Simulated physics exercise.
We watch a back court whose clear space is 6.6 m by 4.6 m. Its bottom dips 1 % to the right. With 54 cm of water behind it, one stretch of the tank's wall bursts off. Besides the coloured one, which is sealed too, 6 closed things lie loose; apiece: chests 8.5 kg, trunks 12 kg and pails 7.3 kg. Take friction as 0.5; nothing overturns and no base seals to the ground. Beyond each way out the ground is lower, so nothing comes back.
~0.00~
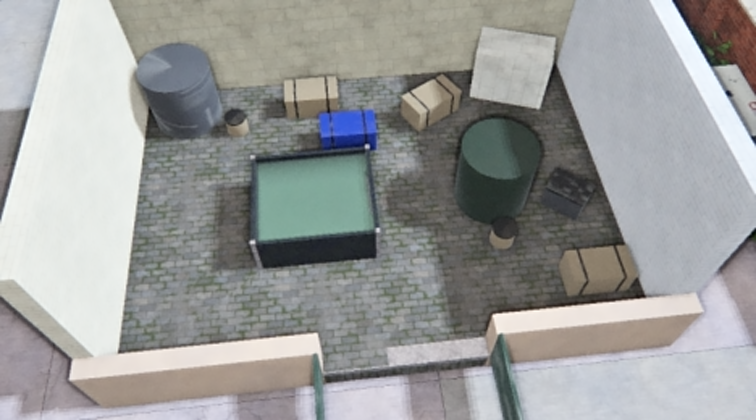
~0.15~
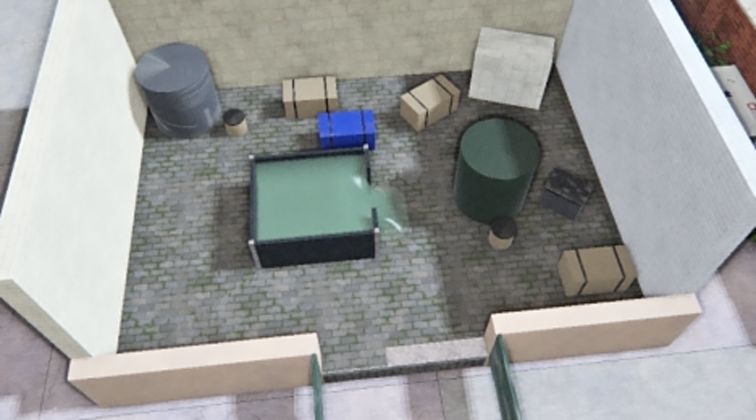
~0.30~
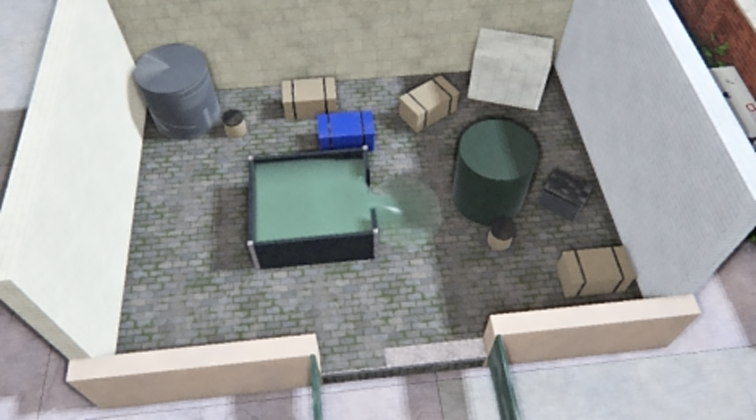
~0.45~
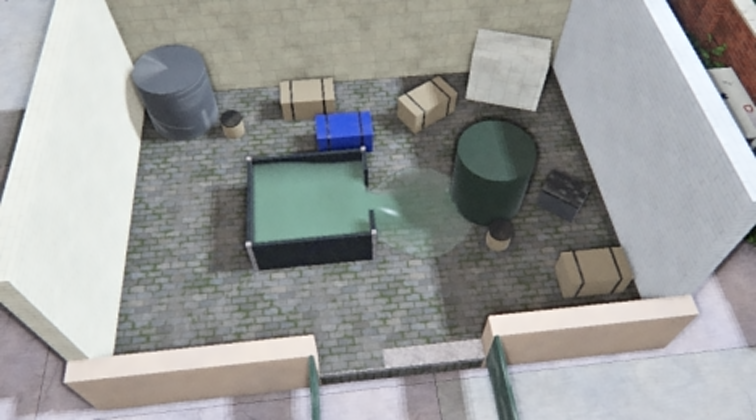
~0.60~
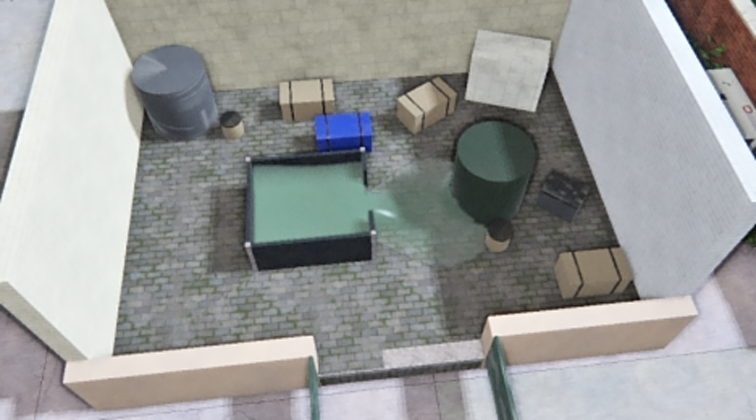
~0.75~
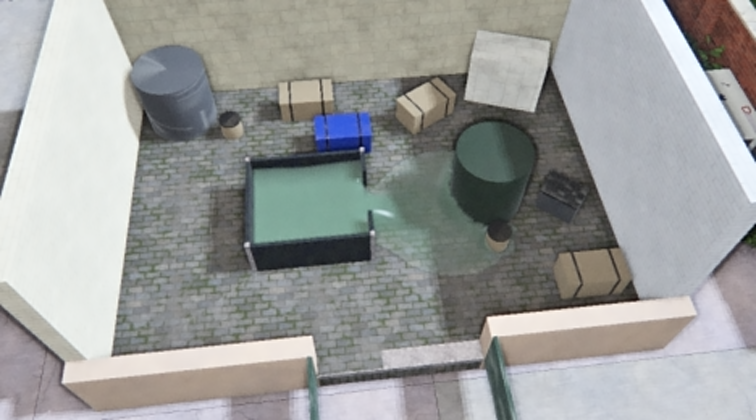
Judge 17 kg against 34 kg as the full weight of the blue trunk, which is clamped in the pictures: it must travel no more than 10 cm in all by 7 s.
Verdict: The lower weight is enough.
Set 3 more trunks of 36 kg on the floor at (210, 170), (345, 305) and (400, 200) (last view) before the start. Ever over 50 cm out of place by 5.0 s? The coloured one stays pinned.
In turn: Under, short of it, more.
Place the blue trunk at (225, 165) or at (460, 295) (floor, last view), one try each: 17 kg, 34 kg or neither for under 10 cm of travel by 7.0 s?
In turn: The smaller is enough; it takes the larger.
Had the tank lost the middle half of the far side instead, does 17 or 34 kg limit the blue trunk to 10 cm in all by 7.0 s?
In that case neither load is enough.
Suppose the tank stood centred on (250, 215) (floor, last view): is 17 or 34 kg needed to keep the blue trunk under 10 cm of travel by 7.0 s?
In that case the smaller load will do.
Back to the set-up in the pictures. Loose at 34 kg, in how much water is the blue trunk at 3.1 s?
Roughly 0 cm.
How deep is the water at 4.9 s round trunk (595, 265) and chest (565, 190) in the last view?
Roughly 8 and 8 cm.
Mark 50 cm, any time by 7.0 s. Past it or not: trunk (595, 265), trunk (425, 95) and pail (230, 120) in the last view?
In turn: Over, more, short of it.
After 1.4 s the blue trunk would be 0 cm from its start with 17 kg and 0 cm from its start with 34 kg; 0 cm of water round it then.
After 3.1 s the blue trunk would be 0 cm from its start with 17 kg and 0 cm from its start with 34 kg; 0 cm of water round it then.
After 4.9 s the blue trunk would be 0 cm from its start with 17 kg and 0 cm from its start with 34 kg; 1 cm of water round it then.
After 7.0 s the blue trunk would be 0 cm from its start with 17 kg and 0 cm from its start with 34 kg; 3 cm of water round it then.
